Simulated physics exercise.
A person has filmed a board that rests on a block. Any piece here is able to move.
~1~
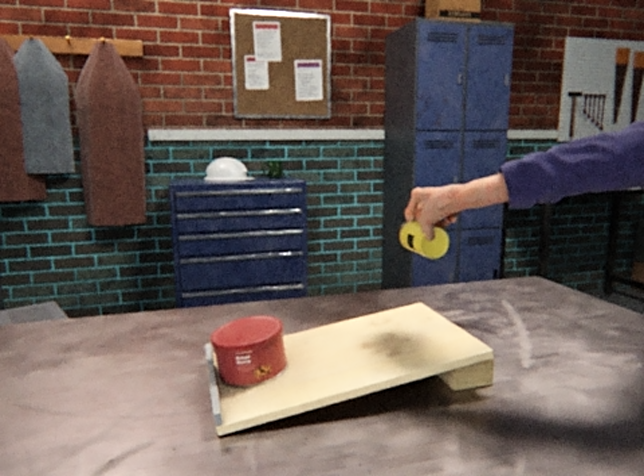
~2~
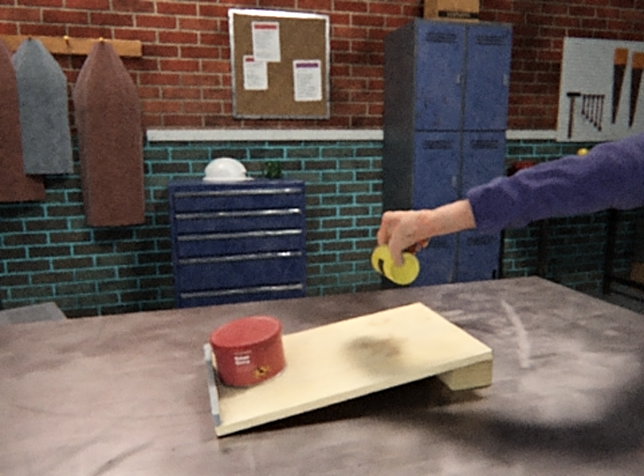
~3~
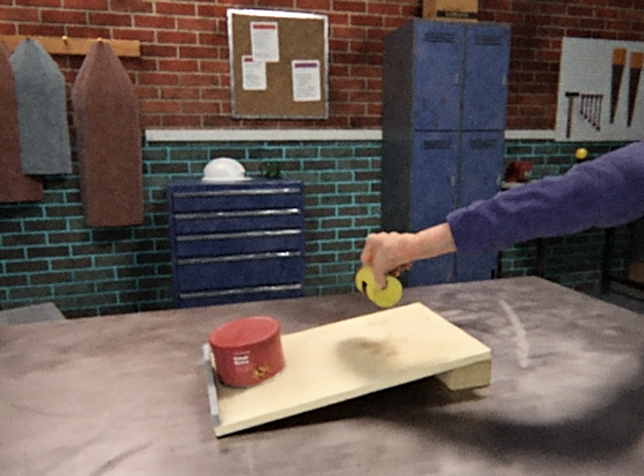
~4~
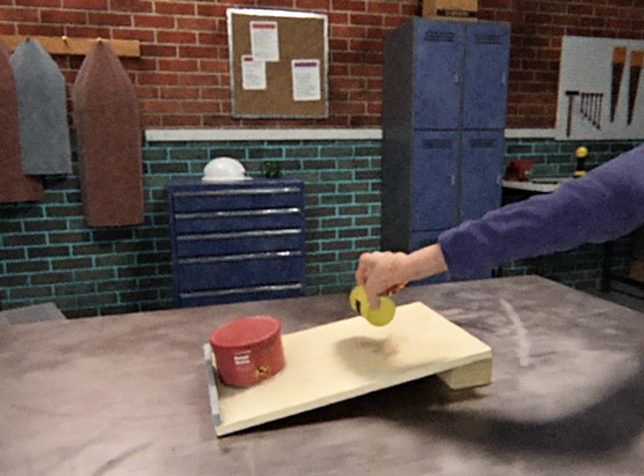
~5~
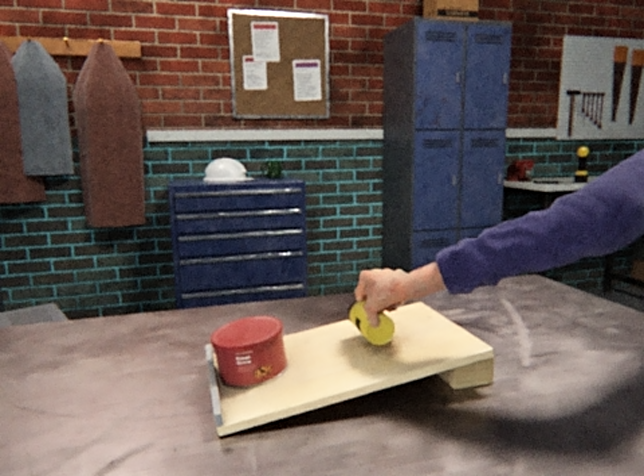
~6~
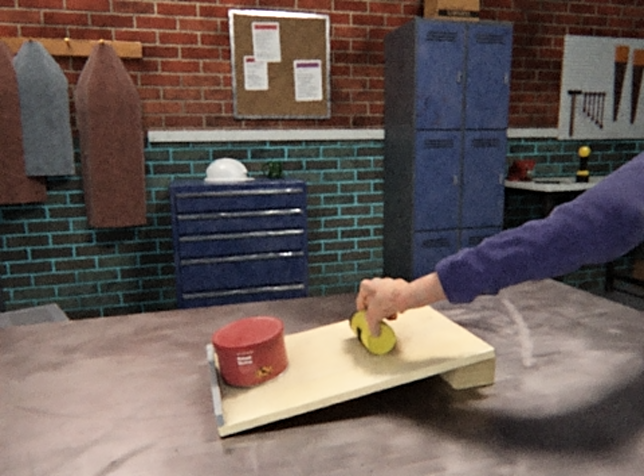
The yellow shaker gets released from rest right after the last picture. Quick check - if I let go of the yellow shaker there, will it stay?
It comes down the board.
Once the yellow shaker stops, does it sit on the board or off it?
Watch the yellow shaker: It stays aboard.
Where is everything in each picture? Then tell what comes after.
The first frame shows still above its spot; yellow shaker (422, 239); red tub (251, 351).
The second frame shows still above its spot; yellow shaker (393, 263); red tub (250, 351).
The third frame shows still above its spot; yellow shaker (377, 284); red tub (249, 351).
The fourth frame shows still above its spot; yellow shaker (370, 304); red tub (249, 351).
The fifth frame shows still above its spot; yellow shaker (370, 321); red tub (251, 351).
The sixth frame shows in place under the hand; yellow shaker (371, 330); red tub (252, 351).
Then, 0.50 s after the last picture, yellow shaker rolled about its own width near (340, 338).
Then, 0.70 s after the last picture, yellow shaker rolled well along near (303, 347).
At rest, moved from the start, yellow shaker; red tub in place. Seen from the same camera at the end, yellow shaker near (302, 348). The yellow shaker slides or rolls down.
